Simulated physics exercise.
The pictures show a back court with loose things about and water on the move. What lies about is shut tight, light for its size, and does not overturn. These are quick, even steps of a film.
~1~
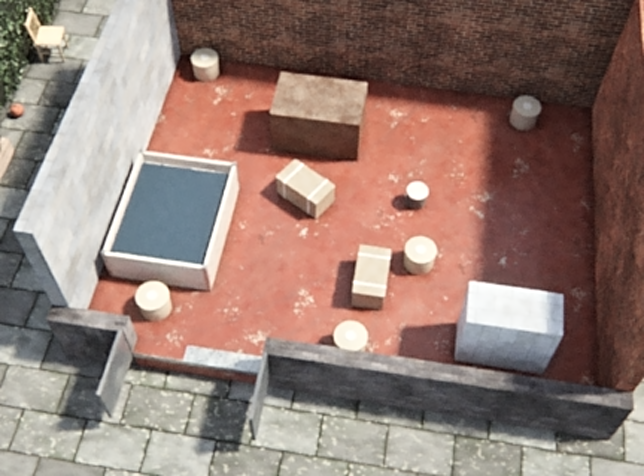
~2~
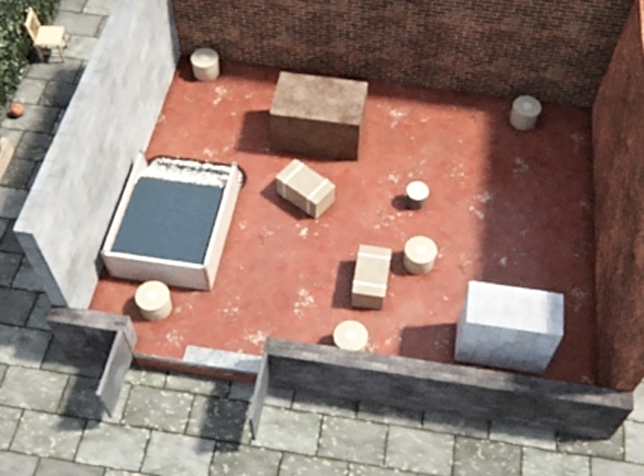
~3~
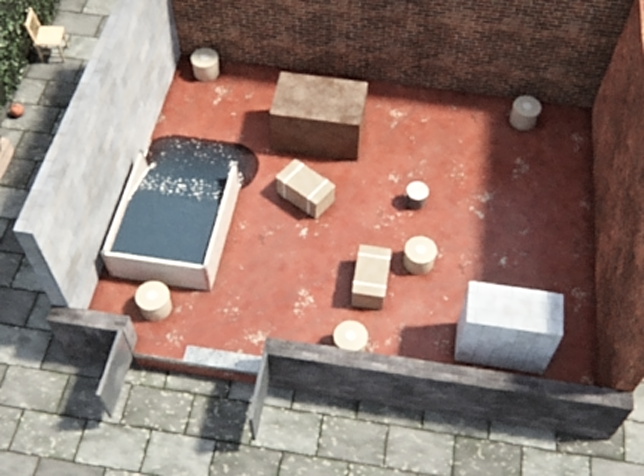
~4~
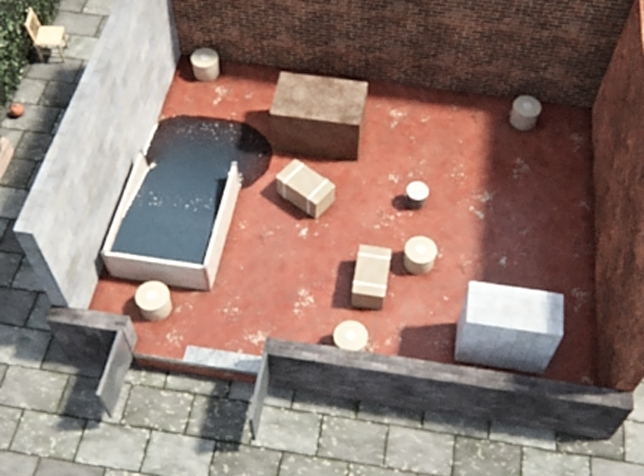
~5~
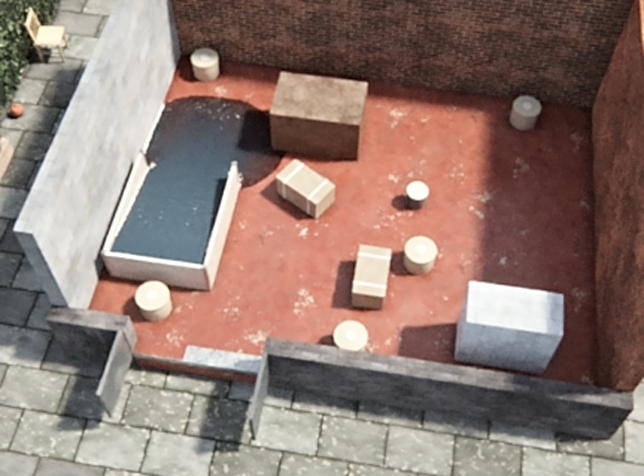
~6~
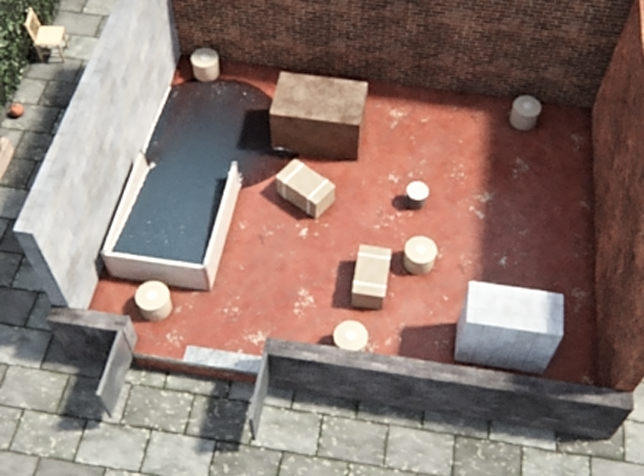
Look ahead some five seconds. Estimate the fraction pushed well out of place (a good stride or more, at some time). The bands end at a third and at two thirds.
Share: Under a third.
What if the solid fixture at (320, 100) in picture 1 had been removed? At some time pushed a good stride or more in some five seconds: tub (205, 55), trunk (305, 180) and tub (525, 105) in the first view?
In turn: Shifted that much, under that, swept aside.
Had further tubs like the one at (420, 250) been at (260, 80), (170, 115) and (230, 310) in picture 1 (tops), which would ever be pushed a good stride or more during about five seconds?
In turn: Swept aside, yes, never so far.
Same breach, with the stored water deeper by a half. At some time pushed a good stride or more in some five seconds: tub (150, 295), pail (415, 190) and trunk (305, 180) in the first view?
In turn: Short of that, no, yes.
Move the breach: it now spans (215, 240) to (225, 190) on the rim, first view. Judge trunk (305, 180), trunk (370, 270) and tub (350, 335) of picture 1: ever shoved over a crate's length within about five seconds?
One after the other: That far or more, pushed that far, swept aside.
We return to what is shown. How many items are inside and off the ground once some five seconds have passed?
2 of them.
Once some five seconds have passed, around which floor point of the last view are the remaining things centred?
Roughly at (371, 225).
A moment on, 0 of 8 are well off their spots; 0 afloat.
Next, 0 of 8 are well off their spots; 1 afloat.
Later, 1 of 8 are well off their spots; 1 afloat.
In the end, 2 of 8 are well off their spots, and 2 have been at some point; 2 afloat.
